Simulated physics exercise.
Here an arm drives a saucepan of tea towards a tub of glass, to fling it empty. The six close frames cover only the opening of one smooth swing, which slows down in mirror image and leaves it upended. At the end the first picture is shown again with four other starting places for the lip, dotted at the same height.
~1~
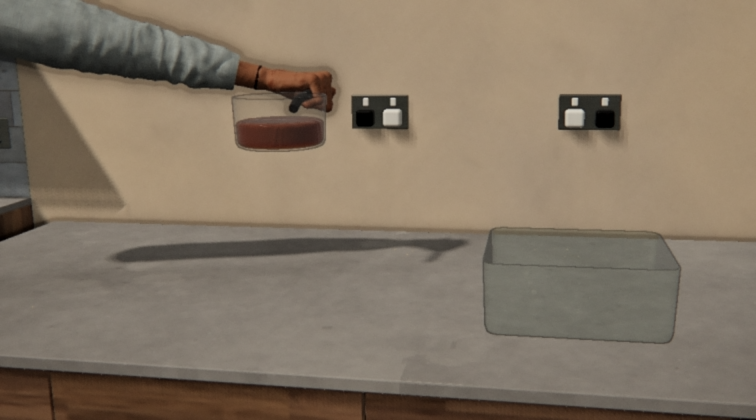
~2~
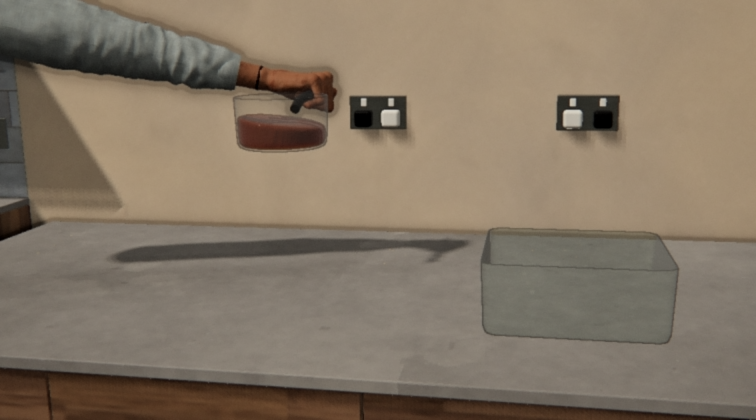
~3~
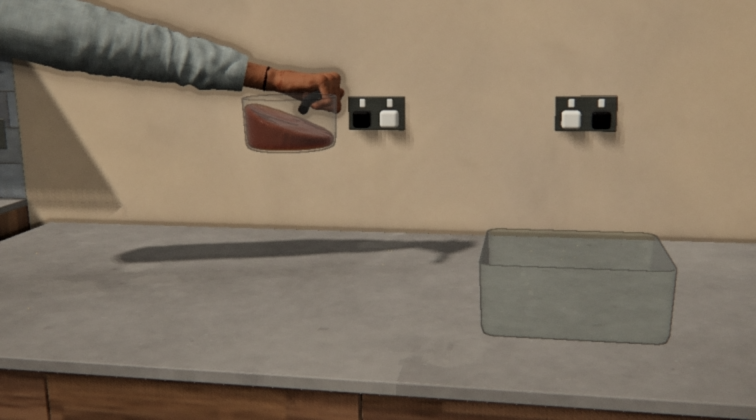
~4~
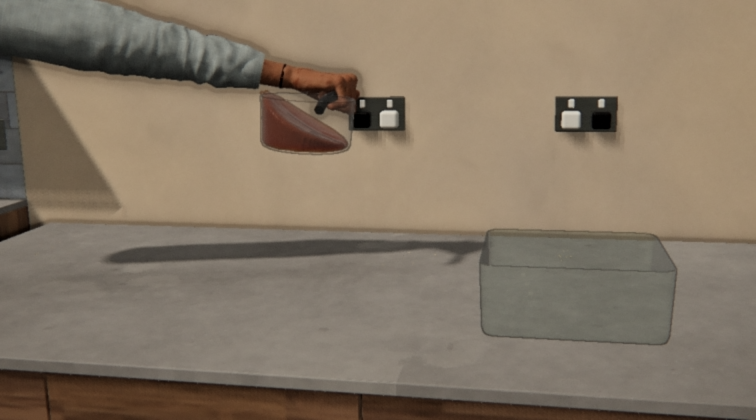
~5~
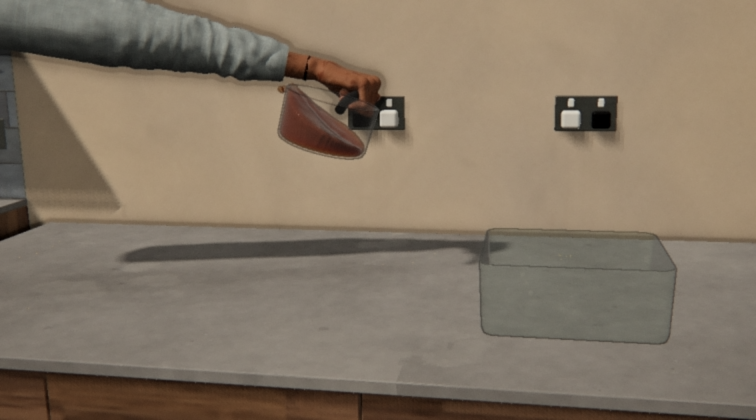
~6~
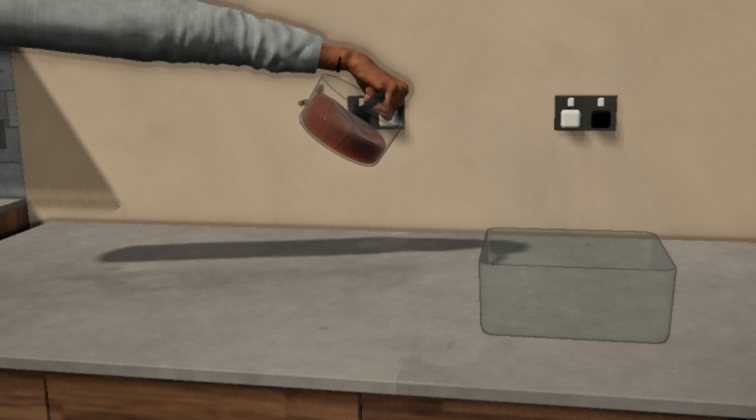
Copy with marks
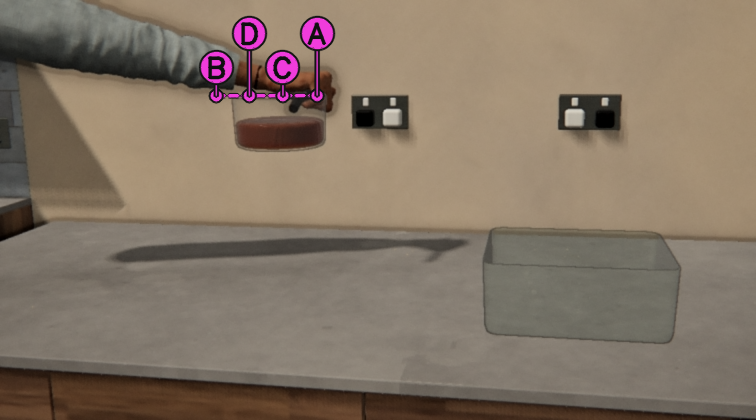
To begin with, an arm in a grey sleeve holds a clear pan of reddish-brown tea upright above a counter, left of an empty glass tub. The arm moves right, the tea sloshing up the pan's left side, and then the pan tilts steeply rightward, with the tea still inside.
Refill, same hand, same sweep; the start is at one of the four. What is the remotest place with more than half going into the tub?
The answer is place D.
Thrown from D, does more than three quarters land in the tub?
No, it does not.
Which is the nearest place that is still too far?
Here it is place B.
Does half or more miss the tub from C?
No, not at all.
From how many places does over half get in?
Three of the four.
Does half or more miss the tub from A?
No, that is safe.
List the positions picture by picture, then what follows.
In the first picture, upright, lip at (322, 95); tub from (484, 332) to (673, 342); nothing has left yet.
In the second picture, upright, lip at (324, 96); nothing has left yet.
In the third picture, upright, lip at (333, 96); nothing has left yet.
In the fourth picture, tipped about 4°, lip at (352, 100); nothing has left yet.
In the fifth picture, tipped about 16°, lip at (376, 110); nothing has left yet.
In the sixth picture, tipped about 33°, lip at (402, 125); nothing has left yet.
In magenta, A at (317, 95); B at (216, 95); C at (282, 95); D at (249, 95).
Choosing A, about 69 % lands in the tub, 14 % falls short and 18 % goes beside or beyond.
Choosing B, about 19 % lands in the tub, 77 % falls short and 5 % goes beside or beyond.
Choosing C, about 64 % lands in the tub, 11 % falls short and 25 % goes beside or beyond.
Choosing D, about 62 % lands in the tub, 19 % falls short and 19 % goes beside or beyond.
